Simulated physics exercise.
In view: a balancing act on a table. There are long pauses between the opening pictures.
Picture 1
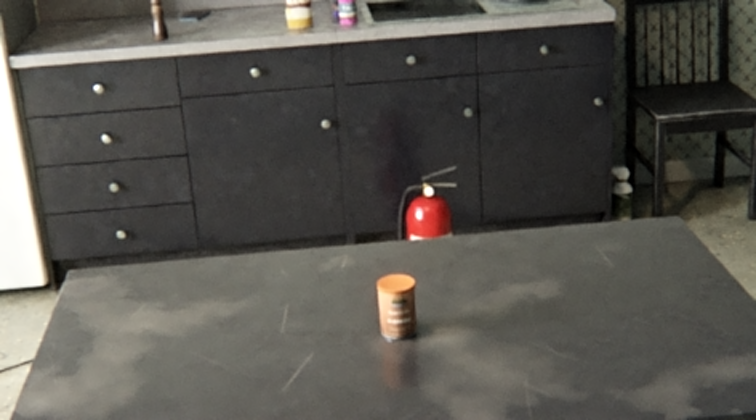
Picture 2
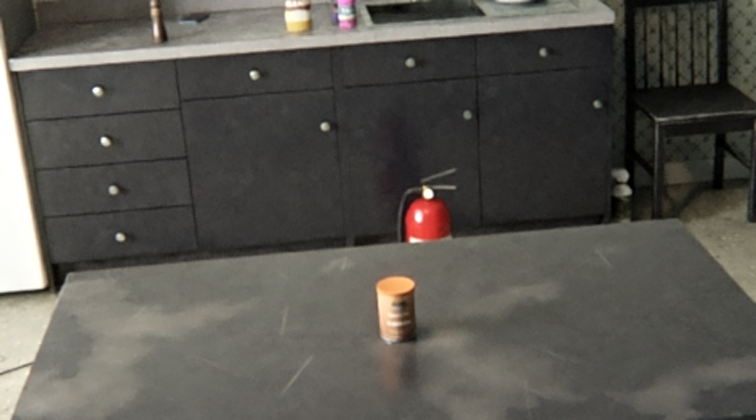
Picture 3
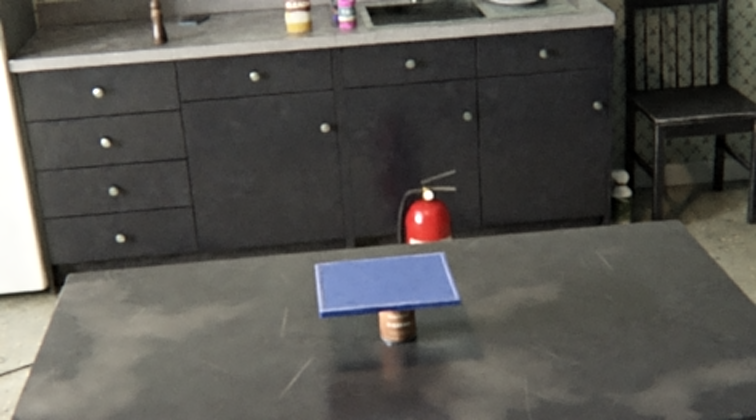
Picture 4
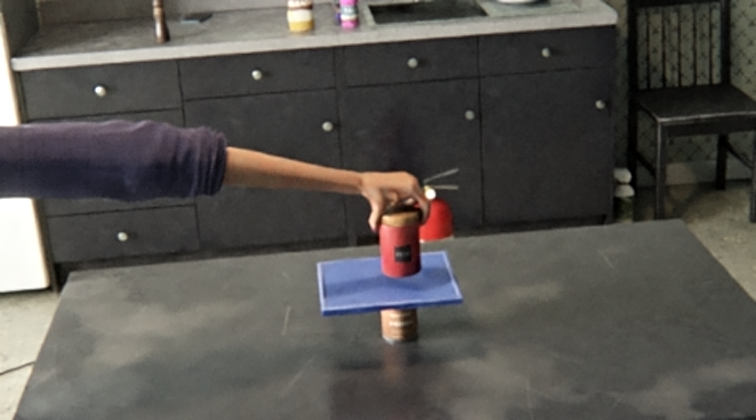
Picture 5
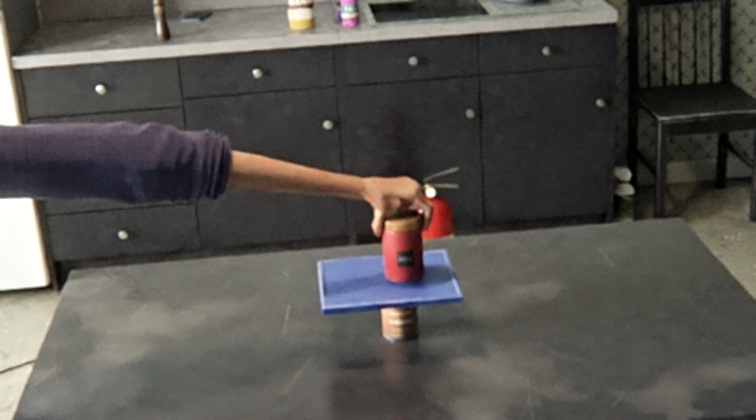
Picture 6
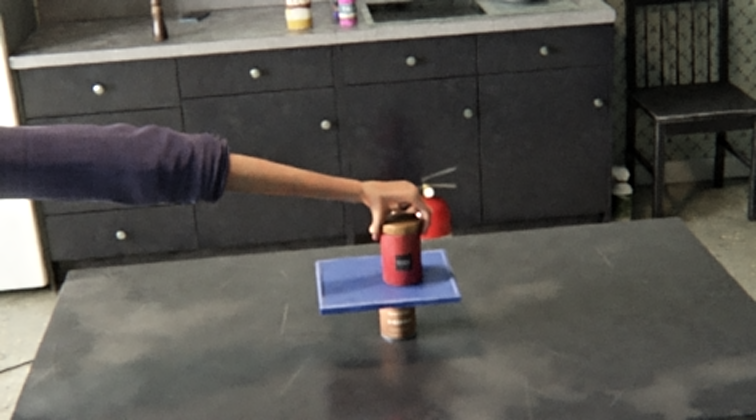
A hand at the end of a dark-sleeved arm reaches in from the left and lowers a red jar onto a blue board, keeping hold of its lid. The board, absent at first, lies across an orange-topped tin at the centre of a dark table. Seen from slightly above by a nearly still camera, the kitchen has black cabinets, a red extinguisher behind the table and a chair at right.
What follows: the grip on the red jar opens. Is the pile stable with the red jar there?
The stack keeps its balance.
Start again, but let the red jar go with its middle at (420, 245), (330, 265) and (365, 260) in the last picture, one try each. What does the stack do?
In the first case it holds; in the second case it comes apart; in the third case it comes apart.
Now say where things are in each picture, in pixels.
In the first frame, the last thing is not in view yet; orange tin (398, 307).
In the second frame, the last thing is not in view yet; orange tin (397, 310).
In the third frame, the last thing is not in view yet; orange tin (397, 311).
The fourth frame shows coming down; red jar (400, 240); orange tin (399, 310).
The fifth frame shows coming down; red jar (403, 245); orange tin (399, 308).
The sixth frame shows set down, still held; red jar (401, 249); orange tin (397, 308).
Then, 0.20 s on from there, no change.
Then, 0.50 s on from there, red jar resting near (401, 249).
In the end, all 3 unmoved. At the end, from the last picture's camera, red jar near (401, 249). The stack holds.
